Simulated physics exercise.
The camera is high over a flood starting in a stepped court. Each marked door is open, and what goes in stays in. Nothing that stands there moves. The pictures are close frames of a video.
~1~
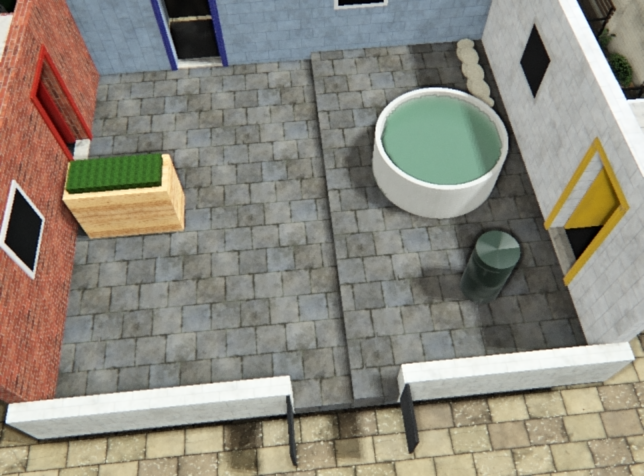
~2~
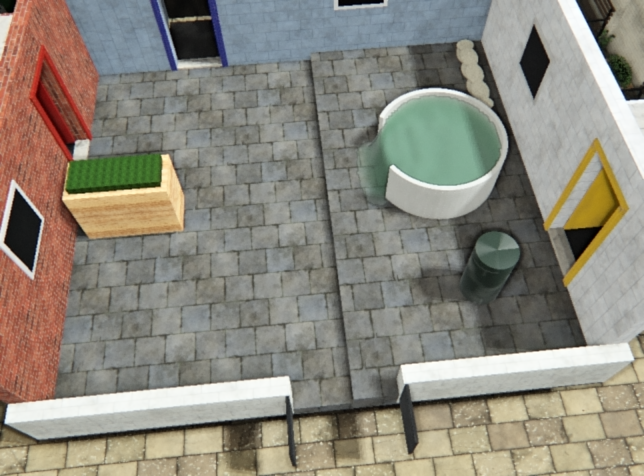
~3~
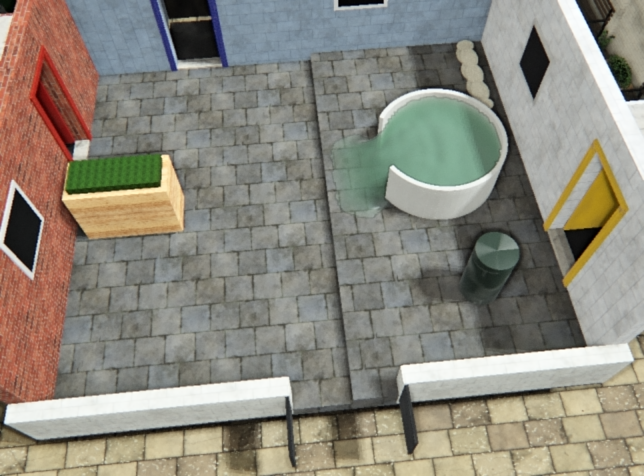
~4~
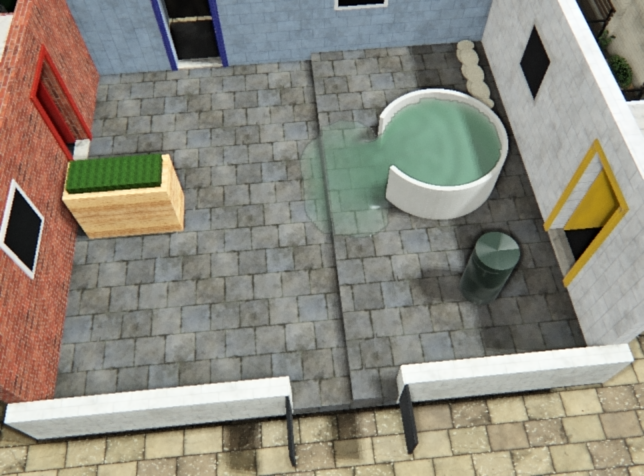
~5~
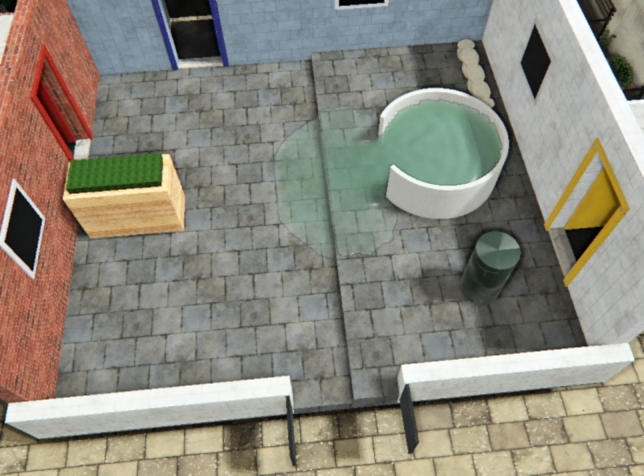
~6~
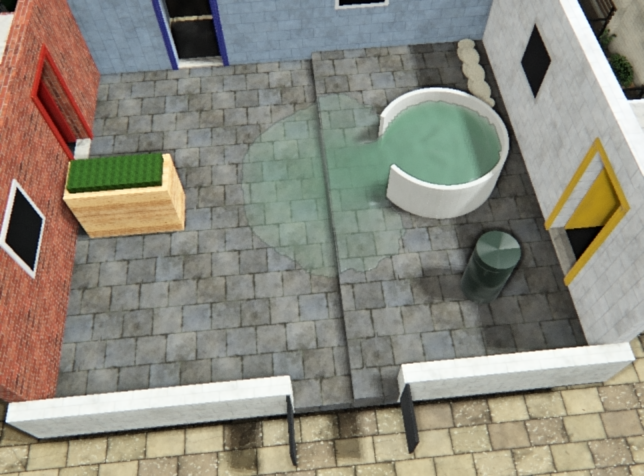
Green water pouring through a gap in a round white pool's wall, spreading left in a widening sheet across grey courtyard paving.
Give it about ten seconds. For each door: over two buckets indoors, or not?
The red door floods; the blue door floods; the yellow door holds within the limit.
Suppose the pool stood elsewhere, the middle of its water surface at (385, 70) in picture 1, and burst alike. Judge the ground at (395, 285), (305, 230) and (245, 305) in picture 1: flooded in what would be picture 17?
As listed: Dry, no water, no water.
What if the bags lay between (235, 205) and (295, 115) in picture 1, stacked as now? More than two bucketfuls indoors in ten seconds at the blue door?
My reading: Blue keeps below it.
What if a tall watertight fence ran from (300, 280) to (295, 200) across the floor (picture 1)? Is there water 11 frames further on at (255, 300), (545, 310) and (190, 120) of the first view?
One after the other: No water, free of water, awash.
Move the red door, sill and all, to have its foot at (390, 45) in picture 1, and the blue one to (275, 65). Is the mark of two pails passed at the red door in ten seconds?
Then: The red one is under.
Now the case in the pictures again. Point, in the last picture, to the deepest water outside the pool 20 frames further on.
Around (53, 414).
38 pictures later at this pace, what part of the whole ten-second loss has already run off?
Close to 65 %.
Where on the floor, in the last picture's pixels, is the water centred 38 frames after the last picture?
Close to (232, 208).
A moment on, water covers 35 % of the floor; the red door not reached, the blue door not reached, the yellow door not reached.
Next, water covers 55 % of the floor; the red door under two buckets in, the blue door wet at the sill, nothing in, the yellow door not reached.
Then, water covers 60 % of the floor; the red door far over two buckets in, the blue door under two buckets in, the yellow door not reached.
Later, water covers 60 % of the floor; the red door far over two buckets in, the blue door over two buckets in, the yellow door not reached.
In the end, water covers 60 % of the floor; the red door far over two buckets in, the blue door over two buckets in, the yellow door not reached.
